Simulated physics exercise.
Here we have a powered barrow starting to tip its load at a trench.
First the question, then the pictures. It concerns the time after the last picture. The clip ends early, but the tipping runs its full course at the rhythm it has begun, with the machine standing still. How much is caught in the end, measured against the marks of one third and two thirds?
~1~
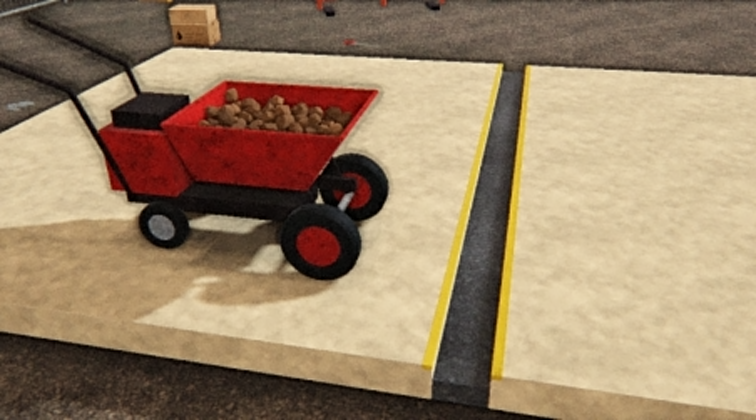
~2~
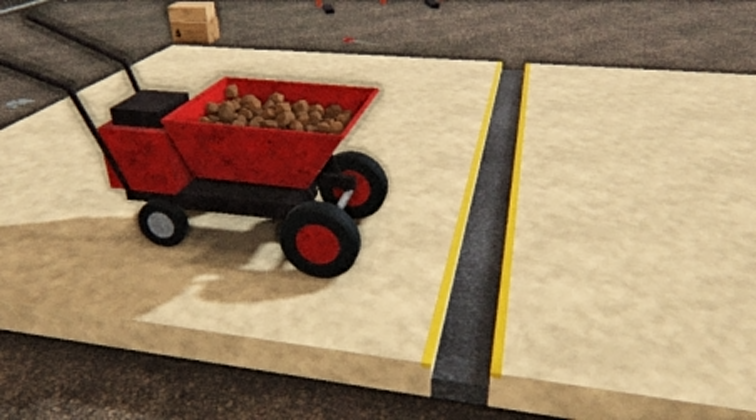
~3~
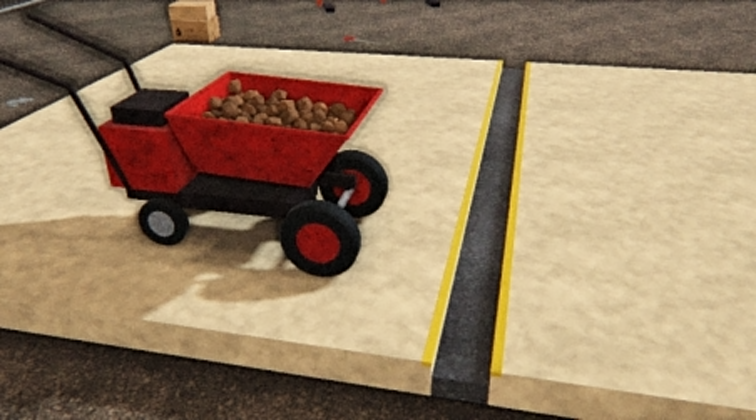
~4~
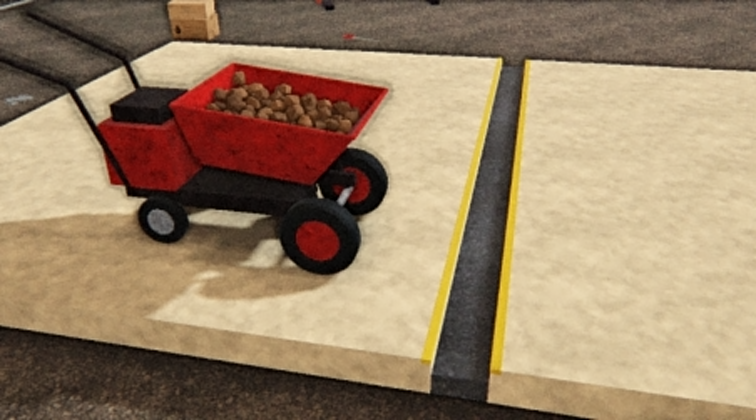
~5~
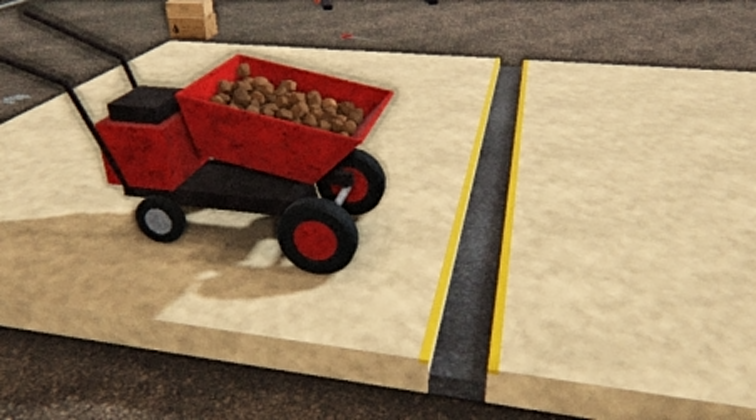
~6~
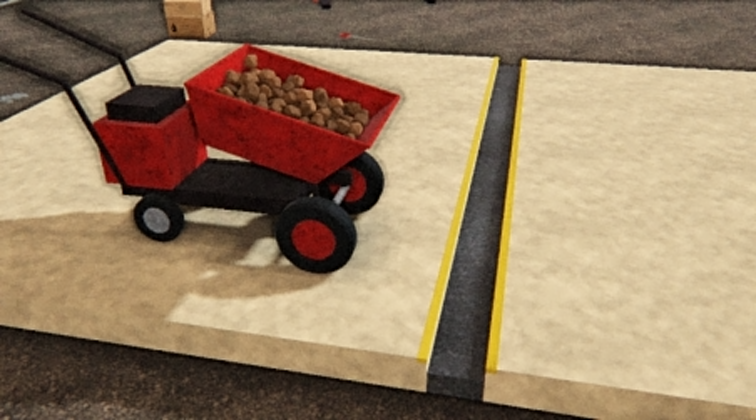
Between a third and two thirds is caught.
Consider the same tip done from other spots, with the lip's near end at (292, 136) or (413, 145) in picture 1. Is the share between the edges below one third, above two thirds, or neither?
One to two thirds, then below one third.
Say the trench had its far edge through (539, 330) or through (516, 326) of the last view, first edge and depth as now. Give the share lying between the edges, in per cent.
The first case gives close to 80 per cent and the second close to 70 per cent.
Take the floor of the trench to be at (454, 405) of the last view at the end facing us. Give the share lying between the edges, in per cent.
80 %.
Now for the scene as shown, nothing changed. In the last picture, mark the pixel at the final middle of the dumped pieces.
The centre settles at about (481, 248).
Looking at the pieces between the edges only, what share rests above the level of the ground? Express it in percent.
I'd estimate around 60 %.
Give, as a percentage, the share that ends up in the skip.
5 per cent or so.
Shortly afterwards, skip tipped steeply; the whole lot in the skip.
Next, skip tipped right over; the bulk in the skip; only a few short of the trench; a little in or heaped over the trench; only a few beyond it; a little falling.
Some moments later, skip tipped right over; a little in the skip; a little short of the trench; near two thirds in or heaped over the trench; near a quarter beyond it.
In the end, skip tipped right over; a little in the skip; a little short of the trench; near half in or heaped over the trench; near a quarter beyond it.
